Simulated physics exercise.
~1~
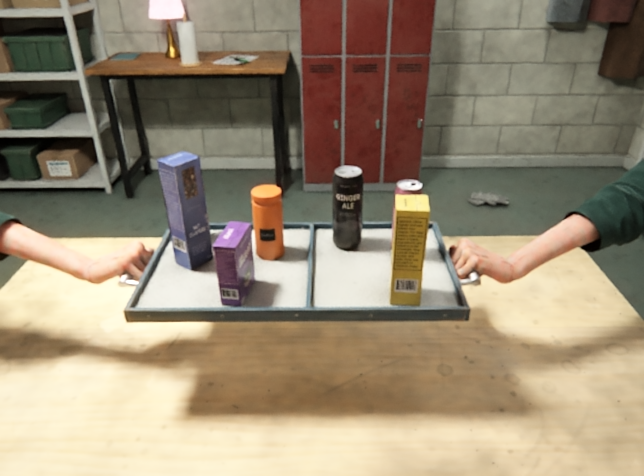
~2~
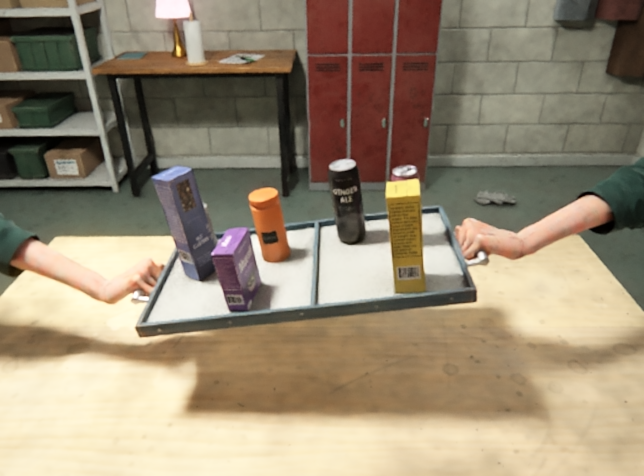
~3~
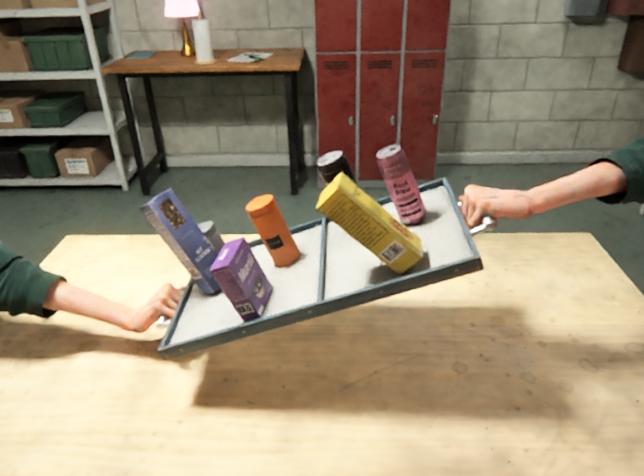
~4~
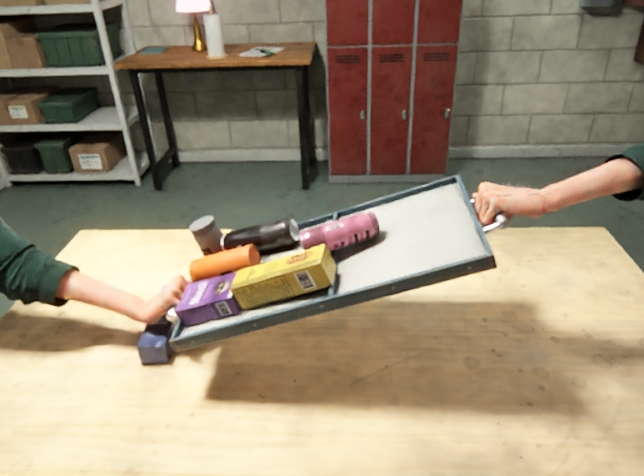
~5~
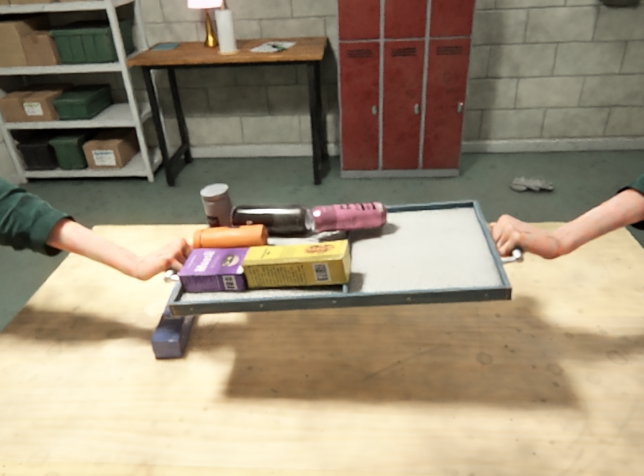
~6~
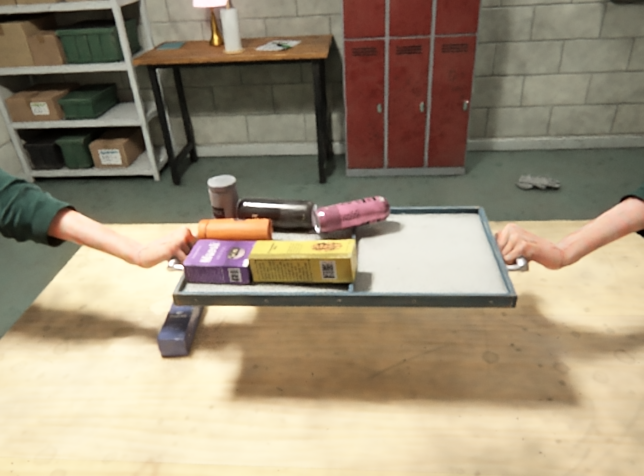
Above a wooden table, two hands tip a tray left, toppling its items, then level it.
